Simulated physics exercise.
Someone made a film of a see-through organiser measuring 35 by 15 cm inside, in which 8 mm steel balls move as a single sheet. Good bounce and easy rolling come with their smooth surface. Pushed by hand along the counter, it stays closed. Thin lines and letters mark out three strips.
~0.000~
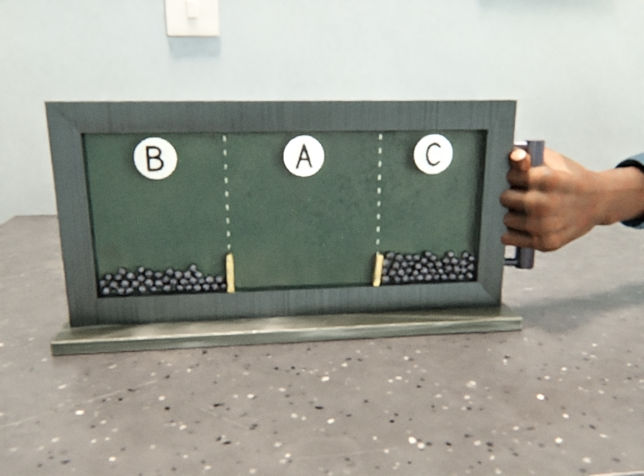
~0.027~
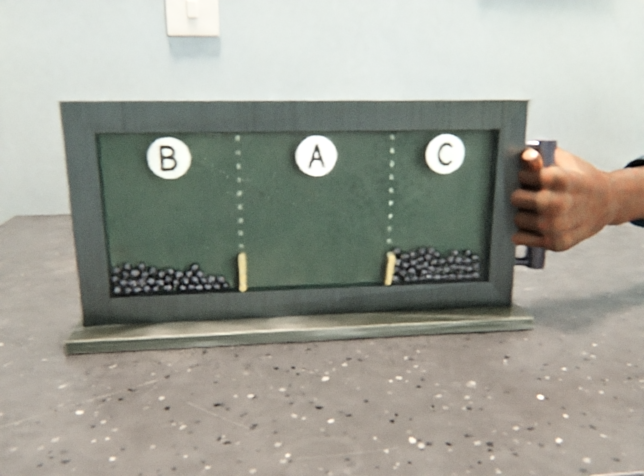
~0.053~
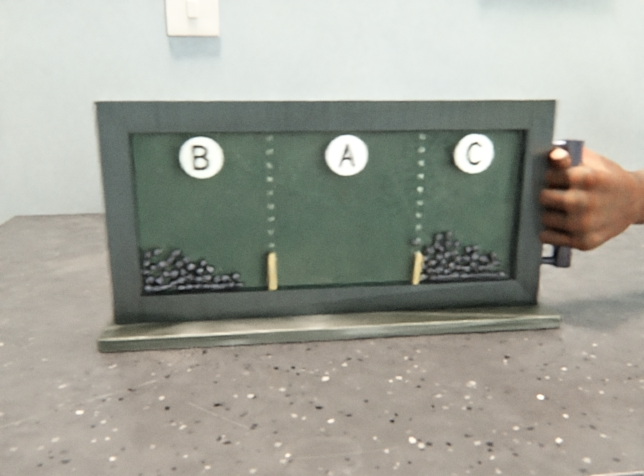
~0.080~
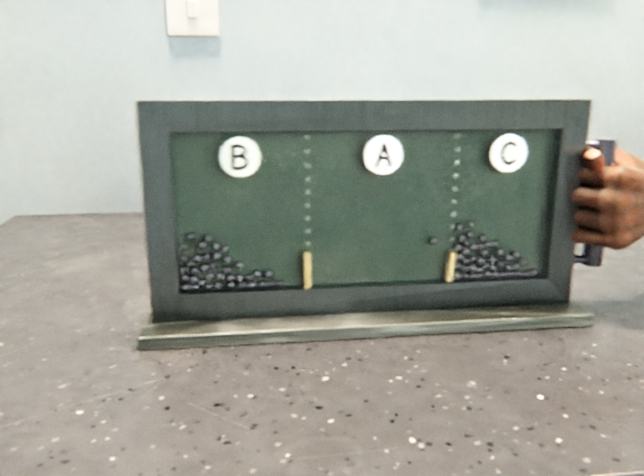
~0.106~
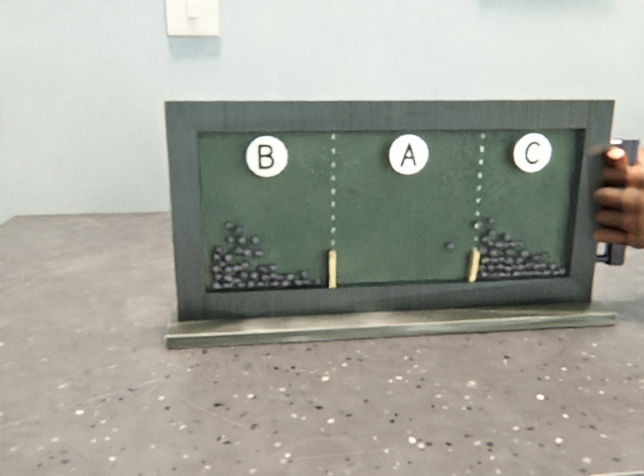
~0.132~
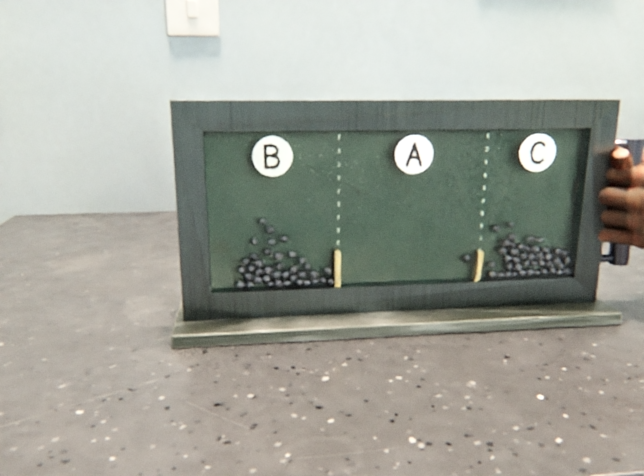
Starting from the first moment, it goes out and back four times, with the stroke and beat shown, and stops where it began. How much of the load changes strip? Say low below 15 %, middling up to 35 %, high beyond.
Answer: A lot.
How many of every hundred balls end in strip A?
Roughly 40 %.
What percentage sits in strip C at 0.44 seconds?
Share: Near 35 per cent.
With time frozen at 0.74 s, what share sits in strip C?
Share: About 30 percent.
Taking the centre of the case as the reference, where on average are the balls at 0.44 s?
Right by about 3 cm and below by about 4 cm.
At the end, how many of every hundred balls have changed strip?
Around 50 per cent, give or take.
After 0.44 s, it is 5 cm to the right; the balls' middle is 3 cm right of and 4 cm below the centre; A 25 %, B 40 %, C 35 %; 35 % have changed strip.
After 0.74 s, it is at its start; the balls' middle is 2 cm right of and 4 cm below the centre; A 35 %, B 30 %, C 30 %; 45 % have changed strip.
After 1.00 s, it is at its start; the balls' middle is 4 cm right of and 4 cm below the centre; A 40 %, B 20 %, C 35 %; 50 % have changed strip.
At rest by 2.0 s, it is at its start; A 40 %, B 30 %, C 30 %; 50 % have changed strip.
